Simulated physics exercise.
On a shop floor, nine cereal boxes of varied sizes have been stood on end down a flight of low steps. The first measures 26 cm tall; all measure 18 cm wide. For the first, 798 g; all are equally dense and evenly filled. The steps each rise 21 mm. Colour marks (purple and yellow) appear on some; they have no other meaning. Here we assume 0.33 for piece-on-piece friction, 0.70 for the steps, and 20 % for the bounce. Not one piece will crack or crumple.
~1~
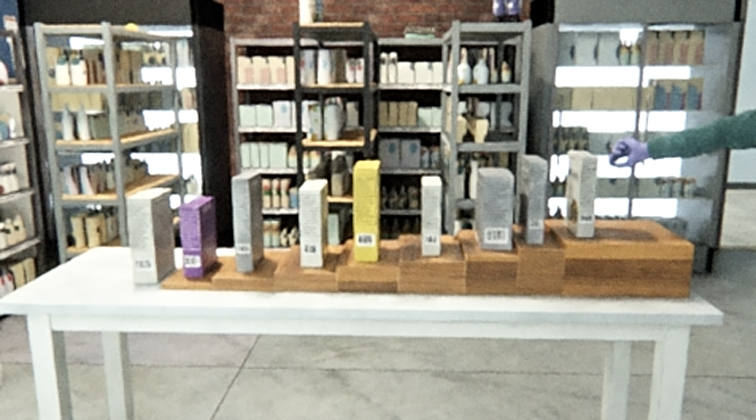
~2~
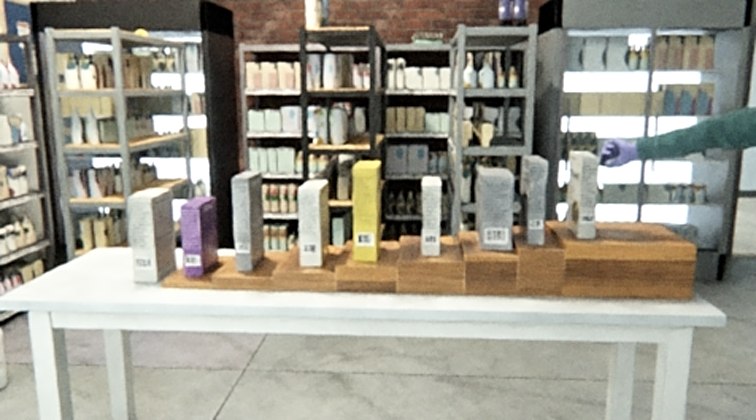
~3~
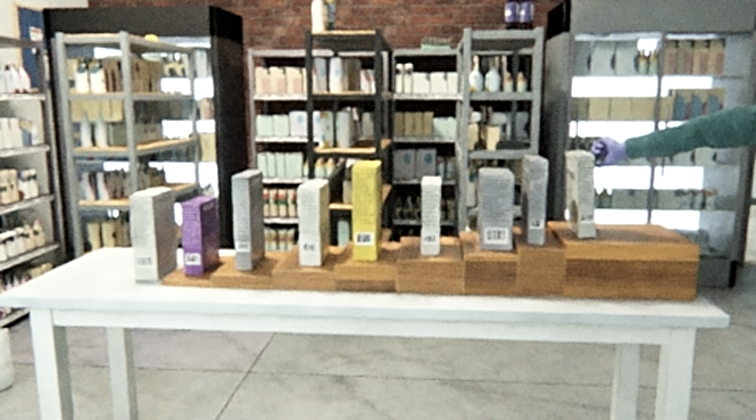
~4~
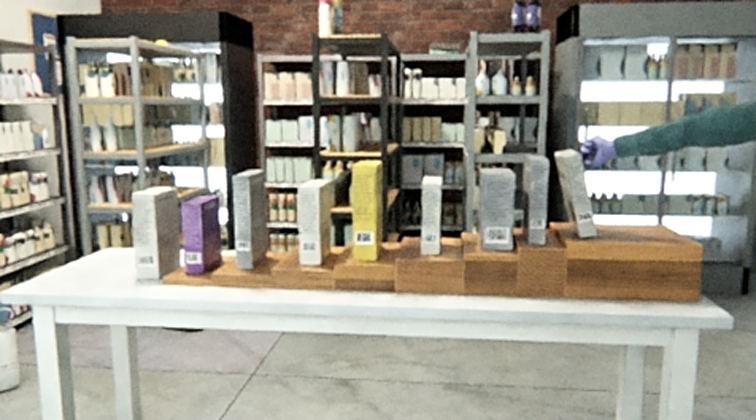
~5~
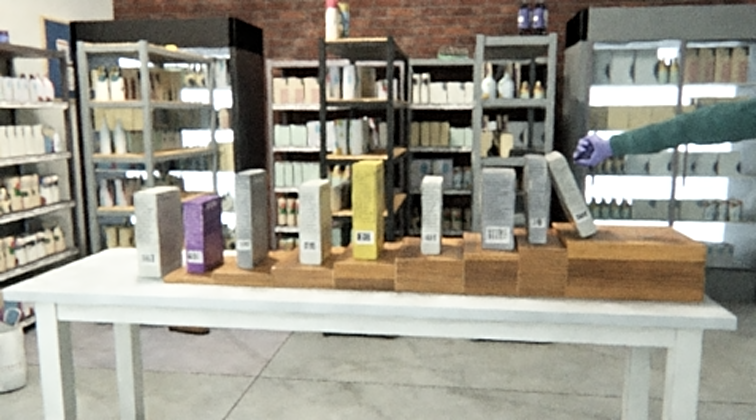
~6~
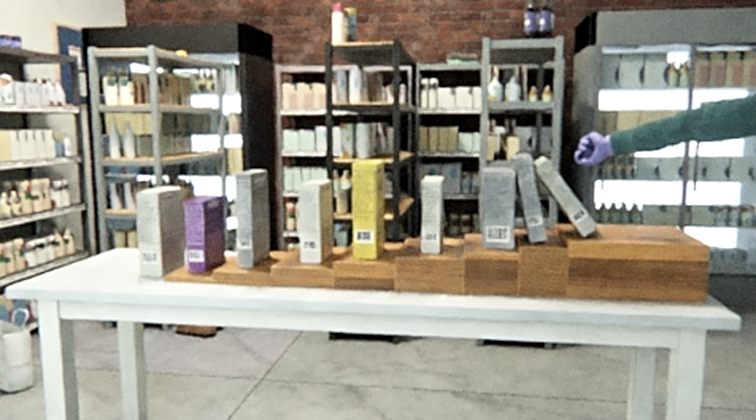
An arm in a green sleeve and purple glove reaches in from the right in a shop with stocked shelves and a brick wall, seen from across a white table. Upright boxes line low wooden steps, mostly grey and white, with purple near the left and yellow mid-row. As the camera shifts slightly, the finger pushes the rightmost box, which tilts left against its neighbour, which then leans too.
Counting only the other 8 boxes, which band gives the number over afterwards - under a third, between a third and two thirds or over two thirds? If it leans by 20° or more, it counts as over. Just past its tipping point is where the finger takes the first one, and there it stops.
I would say fewer than one in three of them.
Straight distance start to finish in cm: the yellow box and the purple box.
The yellow one ends 0 cm from its start and the purple one 0 cm.
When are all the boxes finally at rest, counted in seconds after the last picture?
Around 0.5 s.
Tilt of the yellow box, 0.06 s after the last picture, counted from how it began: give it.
Its tilt comes to about 0° at that moment.
Then, 0.06 s on from the sixth picture, none of the 8 other boxes over, 1 disturbed.
Finally, none of the 8 other boxes over, 1 disturbed; yellow box unmoved; purple box unmoved. That is 0 per cent. Eight left standing. Seen by the last camera, middles, yellow box near (369, 208), purple box near (206, 232).
